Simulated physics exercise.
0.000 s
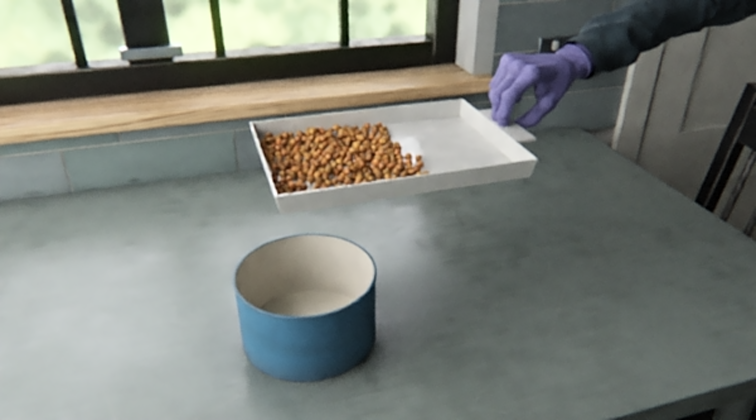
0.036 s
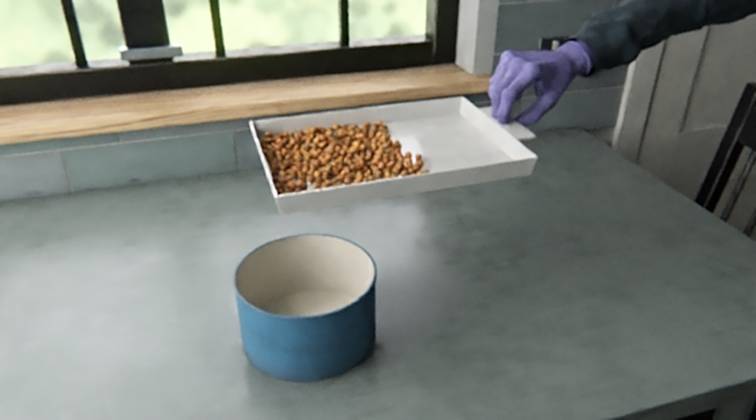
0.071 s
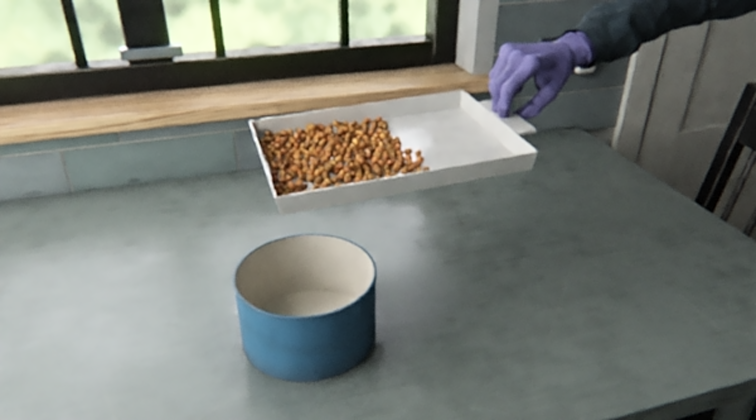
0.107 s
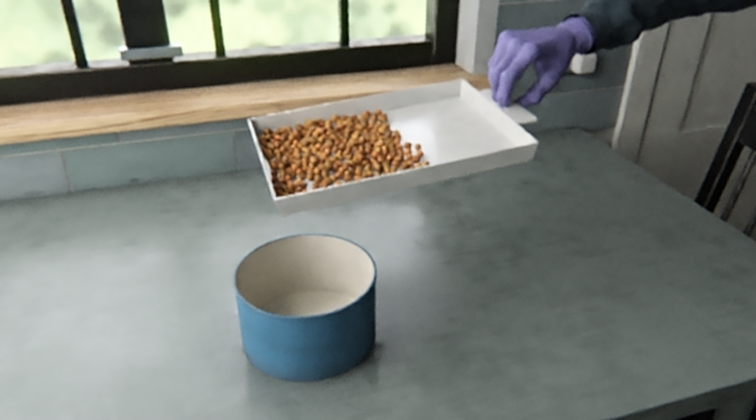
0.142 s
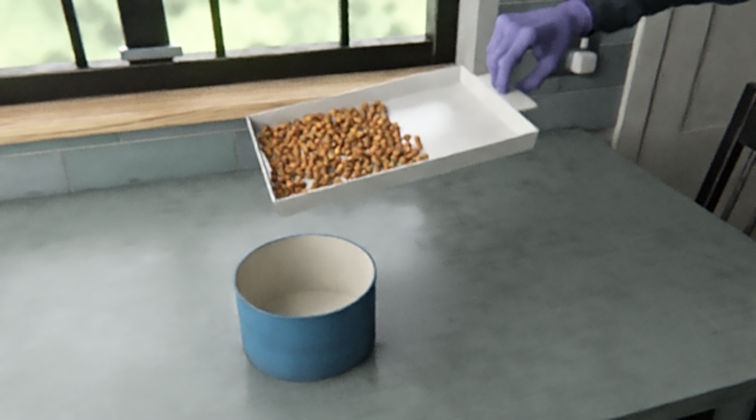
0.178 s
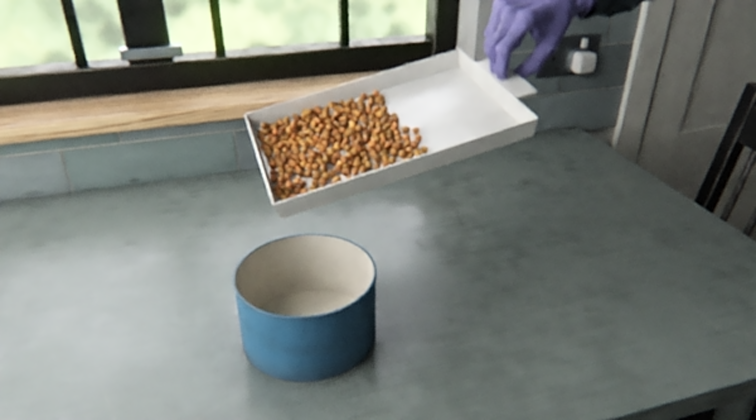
The clip opens on a purple-gloved hand holding a white tray of small brown pieces almost level above a blue pot on a grey table. The hand slowly lifts the tray's right end, then raises it faster, slanting the tray down toward the left while the pieces stay bunched in its left half.
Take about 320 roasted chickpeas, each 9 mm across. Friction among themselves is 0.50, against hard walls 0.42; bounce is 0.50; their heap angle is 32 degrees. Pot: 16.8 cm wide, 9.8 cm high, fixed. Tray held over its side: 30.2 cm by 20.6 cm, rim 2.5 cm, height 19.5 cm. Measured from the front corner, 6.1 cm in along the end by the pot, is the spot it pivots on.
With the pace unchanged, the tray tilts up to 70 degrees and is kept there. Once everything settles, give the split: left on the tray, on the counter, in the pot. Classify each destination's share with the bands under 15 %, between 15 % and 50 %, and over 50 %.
Left on the tray: Over 50 %; counter: Under 15 %; pot: Under 15 %.
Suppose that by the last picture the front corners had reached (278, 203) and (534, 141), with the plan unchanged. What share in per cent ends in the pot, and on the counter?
Per cent by place - pot 10, counter 0.
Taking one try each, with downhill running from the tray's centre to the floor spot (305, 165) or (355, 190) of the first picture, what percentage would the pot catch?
I'd put it at about 0 per cent for the first tilt and about 10 per cent for the second.
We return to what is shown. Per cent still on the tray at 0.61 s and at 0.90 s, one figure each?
The figures go 100 and then 95.
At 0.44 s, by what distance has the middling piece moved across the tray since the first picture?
By then it sits near 3 cm from where it began.
Then, at 0.44 s, tilt 42 degrees; the tray holds 100 %, the pot 0 %.
After 0.61 s, tilt 61 degrees; the tray holds 100 %, the pot 0 %.
After 0.90 s, tilt 70 degrees; the tray holds 95 %, the pot 0 %.
In the end, at 1.6 s, tray 95 %, counter 5 %, pot 5 %.
